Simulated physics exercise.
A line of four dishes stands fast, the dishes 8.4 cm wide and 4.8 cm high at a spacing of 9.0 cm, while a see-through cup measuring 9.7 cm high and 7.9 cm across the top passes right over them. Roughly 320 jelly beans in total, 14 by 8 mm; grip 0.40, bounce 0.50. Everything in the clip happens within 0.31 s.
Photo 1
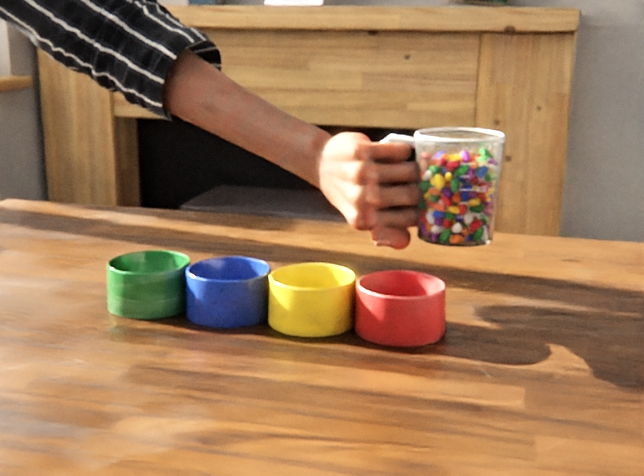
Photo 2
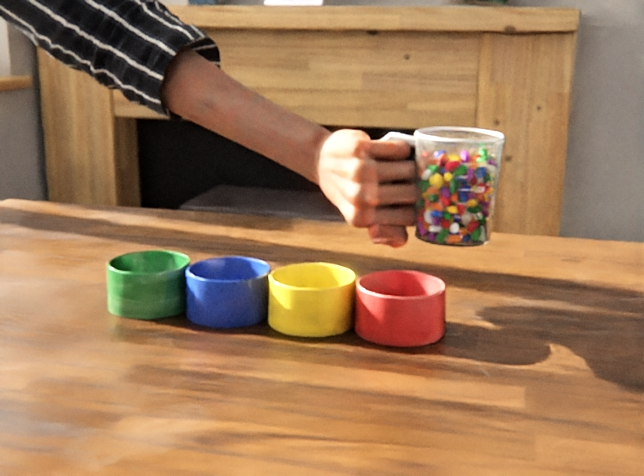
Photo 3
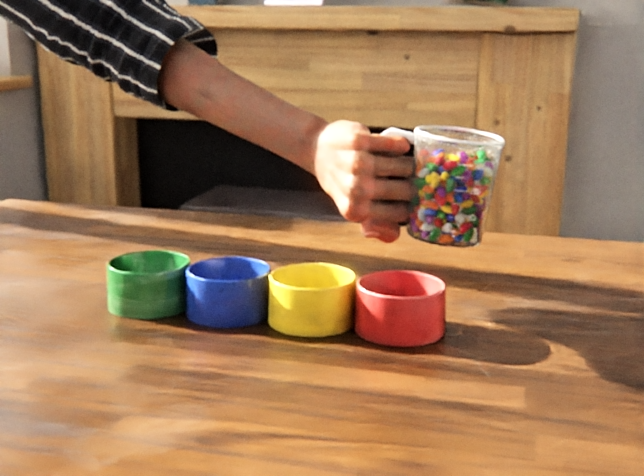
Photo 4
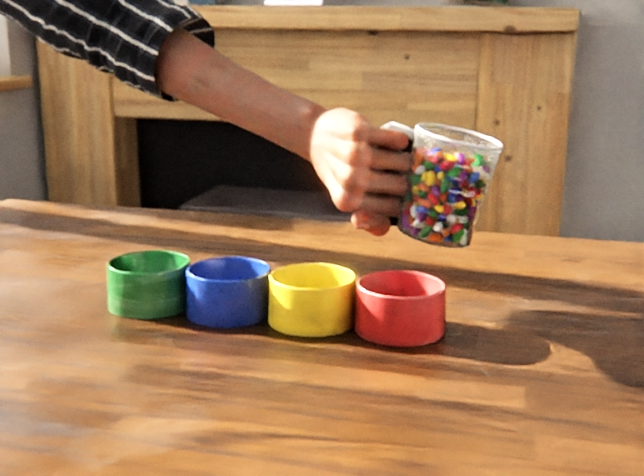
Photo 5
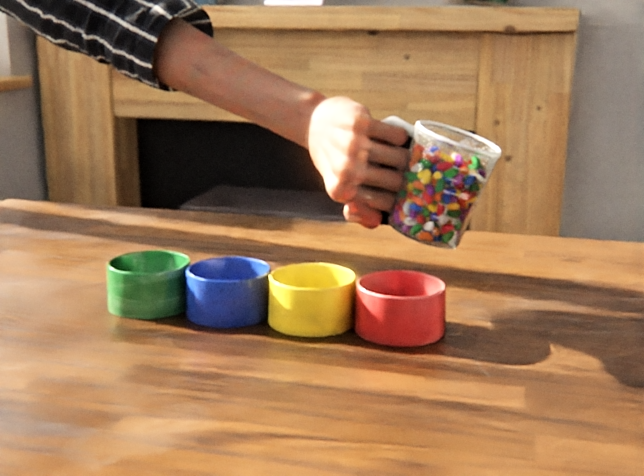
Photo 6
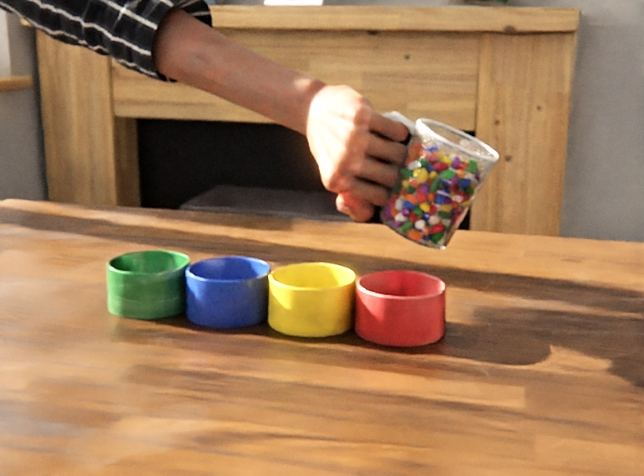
On a wooden table, a hand held a clear cup of colorful pieces above a row of green, blue, yellow and red dishes, then slowly tilted it rightward while shifting slightly left.
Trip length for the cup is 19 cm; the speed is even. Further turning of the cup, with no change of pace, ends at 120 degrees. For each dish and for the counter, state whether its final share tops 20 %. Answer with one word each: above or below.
Red dish above, blue dish below, green dish below, yellow dish below, counter below.
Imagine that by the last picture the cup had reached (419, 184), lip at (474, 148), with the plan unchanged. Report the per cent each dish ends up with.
Then red 0, blue 0, green 0, and yellow 90.
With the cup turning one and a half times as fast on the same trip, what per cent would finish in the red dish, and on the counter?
Then red would get 60 and the counter 40.
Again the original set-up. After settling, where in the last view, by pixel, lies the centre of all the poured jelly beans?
Approximately (398, 299) in the last view.
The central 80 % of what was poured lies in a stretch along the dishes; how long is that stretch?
6 centimetres.
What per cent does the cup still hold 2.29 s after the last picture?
It should be near 0 per cent.
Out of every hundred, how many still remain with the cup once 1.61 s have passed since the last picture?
It comes to about 0 percent.
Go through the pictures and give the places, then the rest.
Cup at (457, 187), tilt 0 degrees, lip at (503, 137), moved 0.0 cm; middle of the pieces at (460, 193); red dish at (401, 284); yellow dish at (313, 276); blue dish at (229, 269); green dish at (149, 262), in the first picture.
Cup at (456, 186), tilt 2 degrees, lip at (503, 138), moved 0.1 cm; middle of the pieces at (459, 193), in the second picture.
Cup at (451, 186), tilt 6 degrees, lip at (502, 142), moved 0.5 cm; middle of the pieces at (454, 193), in the third picture.
Cup at (446, 186), tilt 12 degrees, lip at (501, 147), moved 1.0 cm; middle of the pieces at (448, 193), in the fourth picture.
Cup at (441, 186), tilt 18 degrees, lip at (499, 152), moved 1.5 cm; middle of the pieces at (442, 193), in the fifth picture.
Cup at (435, 185), tilt 23 degrees, lip at (497, 158), moved 2.1 cm; middle of the pieces at (436, 193); red dish at (401, 284); yellow dish at (313, 276); blue dish at (229, 269); green dish at (149, 262), in the sixth picture.
Then, 0.97 s after the last picture, tilt 112 degrees; cup holds 75 %, red 15 %.
Then, 1.61 s after the last picture, tilt 120 degrees; cup holds 0 %, red 85 %.
Then, 2.29 s after the last picture, tilt 120 degrees; cup holds 0 %, red 85 %.
In the end, red 85 %, blue 0 %, green 0 %, yellow 0 %, counter 15 %.
